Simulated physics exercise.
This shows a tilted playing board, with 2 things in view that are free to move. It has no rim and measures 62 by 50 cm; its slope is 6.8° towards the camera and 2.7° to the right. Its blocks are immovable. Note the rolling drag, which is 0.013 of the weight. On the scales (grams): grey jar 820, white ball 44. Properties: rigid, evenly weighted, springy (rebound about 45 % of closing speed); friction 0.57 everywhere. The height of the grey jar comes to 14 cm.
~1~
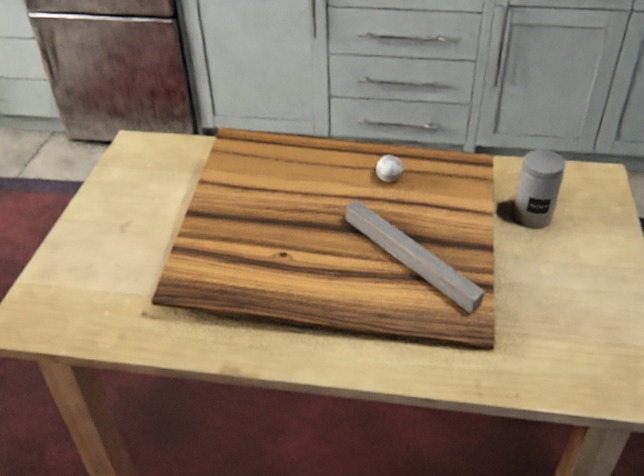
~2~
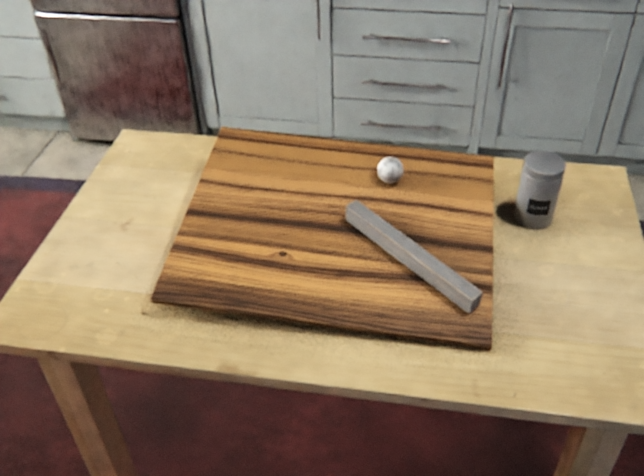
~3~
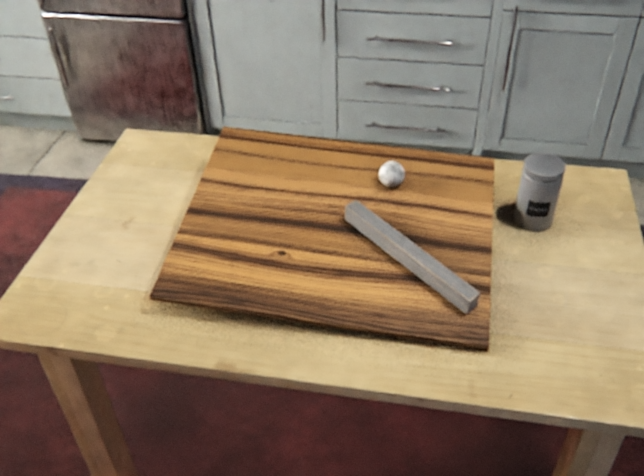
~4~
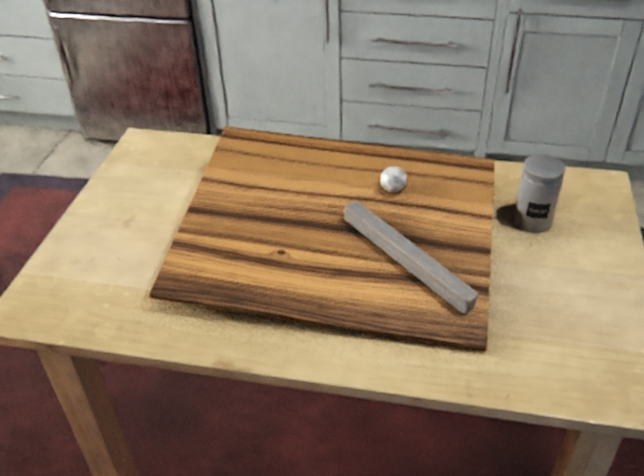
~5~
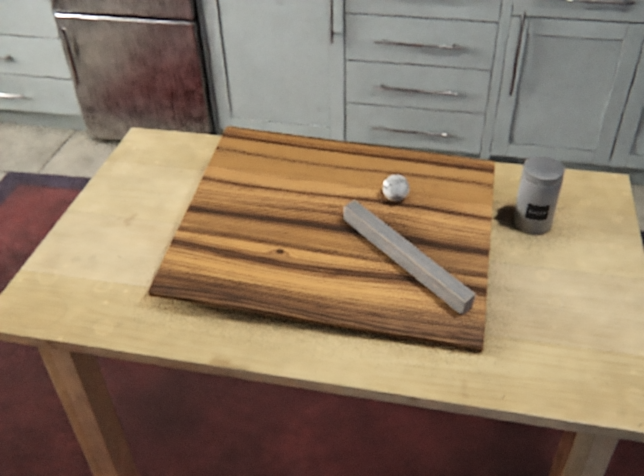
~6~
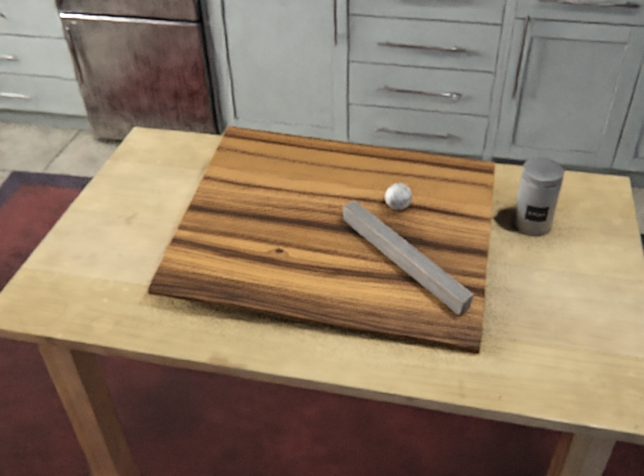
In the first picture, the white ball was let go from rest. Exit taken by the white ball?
Right.
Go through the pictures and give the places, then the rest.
In the first picture, 39 cm of board to the near edge; white ball (390, 169); grey jar (539, 189).
In the second picture, 39 cm of board to the near edge; white ball (390, 170); grey jar (539, 191).
In the third picture, 38 cm of board to the near edge; white ball (392, 174); grey jar (539, 193).
In the fourth picture, 36 cm of board to the near edge; white ball (394, 179); grey jar (539, 195).
In the fifth picture, 34 cm of board to the near edge; white ball (396, 188); grey jar (538, 196).
In the sixth picture, 32 cm of board to the near edge; white ball (399, 197); grey jar (538, 198).
Then, 0.40 s past the last view, 18 cm of board to the near edge; white ball near (440, 253).
Then, 0.80 s past the last view, it has gone over the right edge; white ball near (530, 335).
Finally, it has gone over the right edge; grey jar still in place (within 8 cm).
